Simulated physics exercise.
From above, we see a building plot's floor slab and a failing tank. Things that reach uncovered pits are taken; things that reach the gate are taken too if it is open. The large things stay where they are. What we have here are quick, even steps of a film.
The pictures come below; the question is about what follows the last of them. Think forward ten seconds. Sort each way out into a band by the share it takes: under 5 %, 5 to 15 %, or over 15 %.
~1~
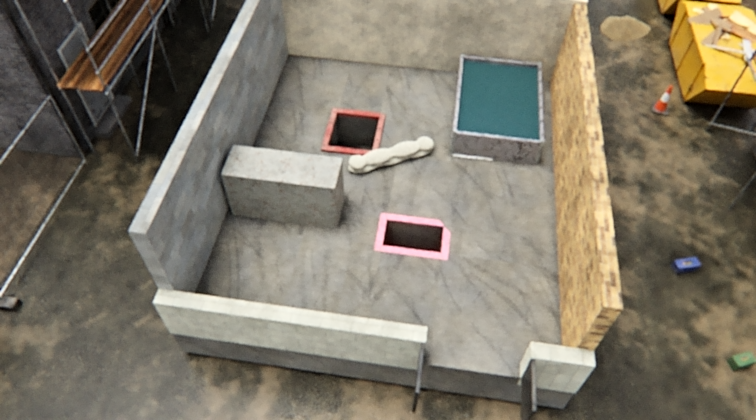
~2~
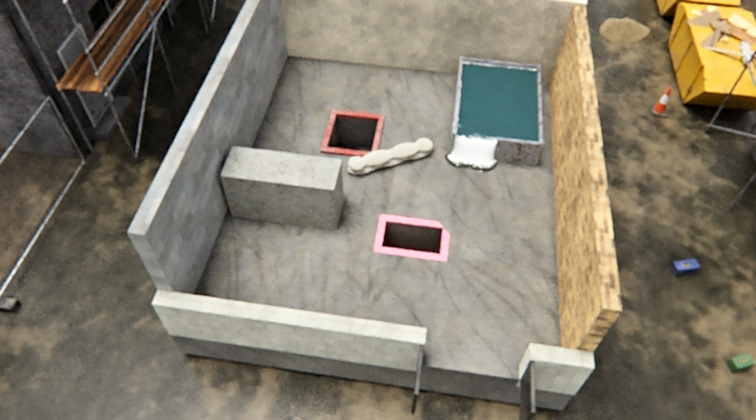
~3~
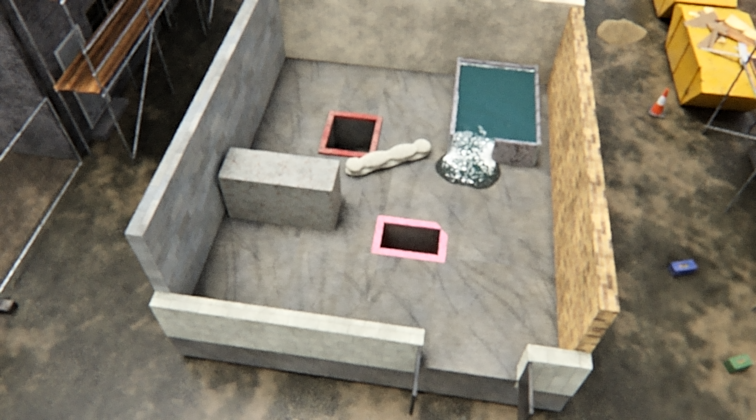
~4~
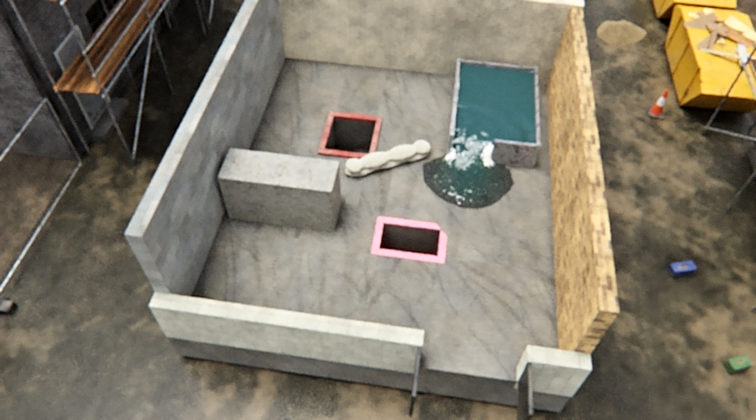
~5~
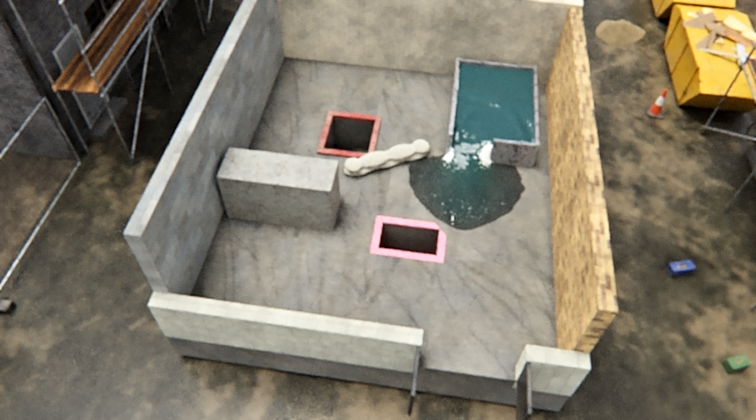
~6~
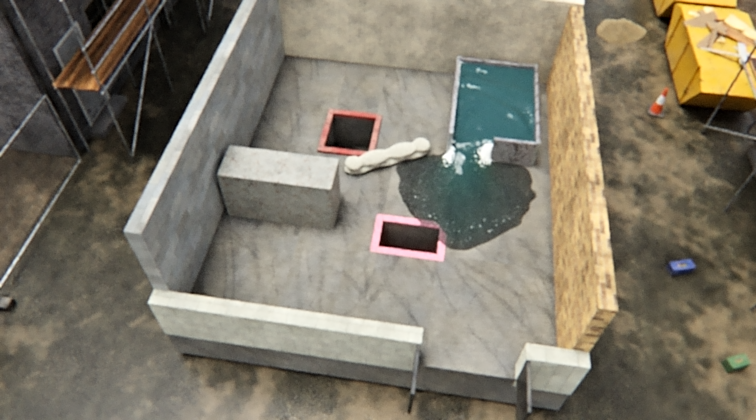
Shares: The gate takes over 15 %; the red pit takes under 5 %; the pink pit takes over 15 %.
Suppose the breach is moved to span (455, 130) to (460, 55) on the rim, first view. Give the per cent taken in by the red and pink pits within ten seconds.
Red about 25 %, pink about 6 %.
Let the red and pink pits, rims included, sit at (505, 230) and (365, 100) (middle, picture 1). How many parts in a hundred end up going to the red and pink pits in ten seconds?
Red gets 15 in a hundred; pink gets 0 in a hundred.
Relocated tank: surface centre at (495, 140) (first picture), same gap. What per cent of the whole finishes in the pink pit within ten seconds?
Pink: 30 %.
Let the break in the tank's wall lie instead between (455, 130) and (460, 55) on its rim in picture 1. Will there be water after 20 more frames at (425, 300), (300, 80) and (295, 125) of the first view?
So the first one is left untouched, the next drenched, and the last drenched.
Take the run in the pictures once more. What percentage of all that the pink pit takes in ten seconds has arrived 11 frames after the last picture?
That share would be near 30 %.
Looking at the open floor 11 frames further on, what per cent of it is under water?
Estimated share: Around 35 %.
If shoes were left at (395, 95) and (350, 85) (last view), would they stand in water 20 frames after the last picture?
Taking them as listed, one is left untouched and the next is left untouched.
A moment on, water covers 25 % of the floor; the gate 0 %, the red pit 0 %, the pink pit 3 %.
Next, water covers 35 % of the floor; the gate 1 %, the red pit 0 %, the pink pit 7 %.
Then, water covers 40 % of the floor; the gate 6 %, the red pit 0 %, the pink pit 13 %.
Later, water covers 50 % of the floor; the gate 15 %, the red pit 0 %, the pink pit 19 %.
In the end, water covers 55 % of the floor; the gate 24 %, the red pit 0 %, the pink pit 25 %.
